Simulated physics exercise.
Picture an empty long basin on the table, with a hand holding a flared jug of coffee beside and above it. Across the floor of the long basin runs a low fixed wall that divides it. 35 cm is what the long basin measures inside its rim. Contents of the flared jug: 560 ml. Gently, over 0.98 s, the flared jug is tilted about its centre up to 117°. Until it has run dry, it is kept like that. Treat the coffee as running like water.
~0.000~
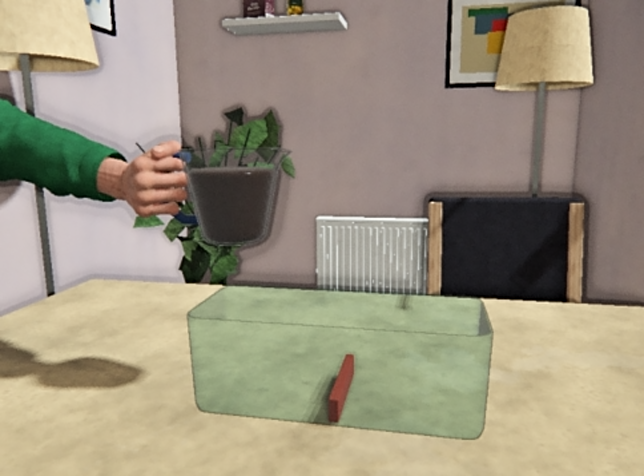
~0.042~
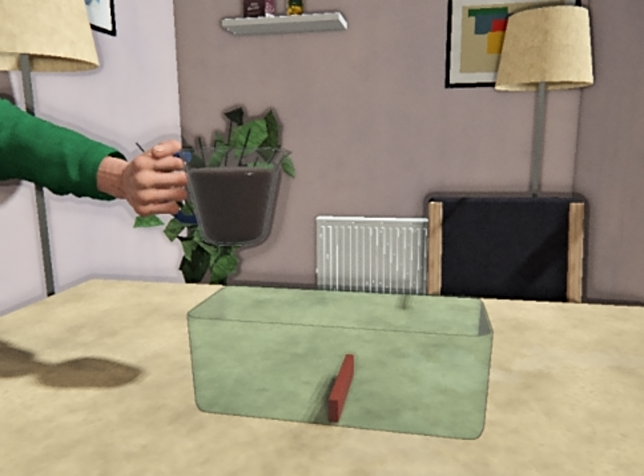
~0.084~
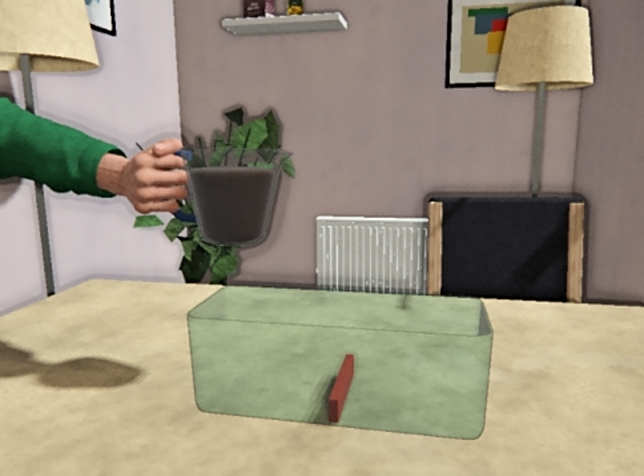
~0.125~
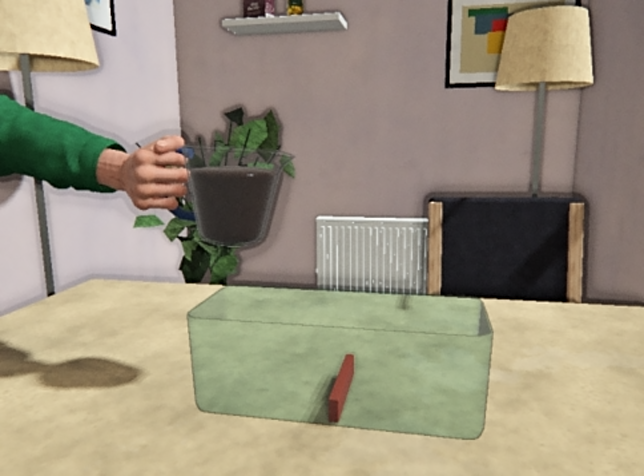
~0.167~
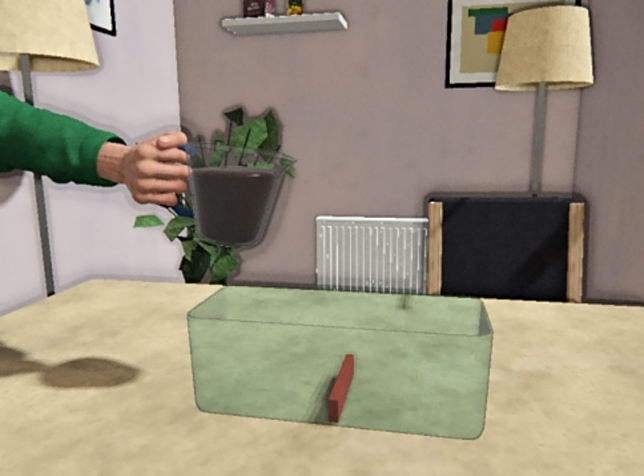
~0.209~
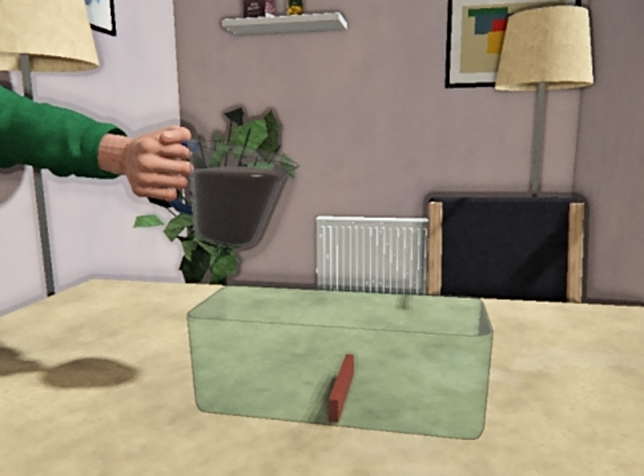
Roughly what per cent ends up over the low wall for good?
About 41 in every hundred.
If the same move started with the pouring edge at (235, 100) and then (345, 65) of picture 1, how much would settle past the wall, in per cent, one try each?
I'd expect close to 15 per cent and then close to 75 per cent.
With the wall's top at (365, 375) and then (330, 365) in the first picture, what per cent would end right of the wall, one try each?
In order, 10 and 55 per cent.
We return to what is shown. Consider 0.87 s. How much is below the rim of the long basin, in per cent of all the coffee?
Roughly 86 %.
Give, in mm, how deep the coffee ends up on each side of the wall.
I'd say close to 14 mm on the left, close to 10 mm on the right.
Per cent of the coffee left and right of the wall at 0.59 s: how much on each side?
Around 1 percent on the left and 7 on the right.
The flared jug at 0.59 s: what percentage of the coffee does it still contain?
At that time about 66 in a hundred parts are still held.
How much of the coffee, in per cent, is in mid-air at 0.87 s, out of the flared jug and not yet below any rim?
Close to 9 in every hundred parts.
By 0.59 s the tilt is 77° and 67 per cent is still to pour, 1 is left of the wall and 7 right of it.
By 0.87 s the tilt is 113° and 6 per cent is still to pour, 49 is left of the wall and 37 right of it.
By 1.16 s the tilt is 117° and 0 per cent is still to pour, 58 is left of the wall and 41 right of it.
By 1.48 s the tilt is 117° and 0 per cent is still to pour, 58 is left of the wall and 41 right of it.
At rest 58 per cent lies left of the wall, 41 right of it and 1 outside.
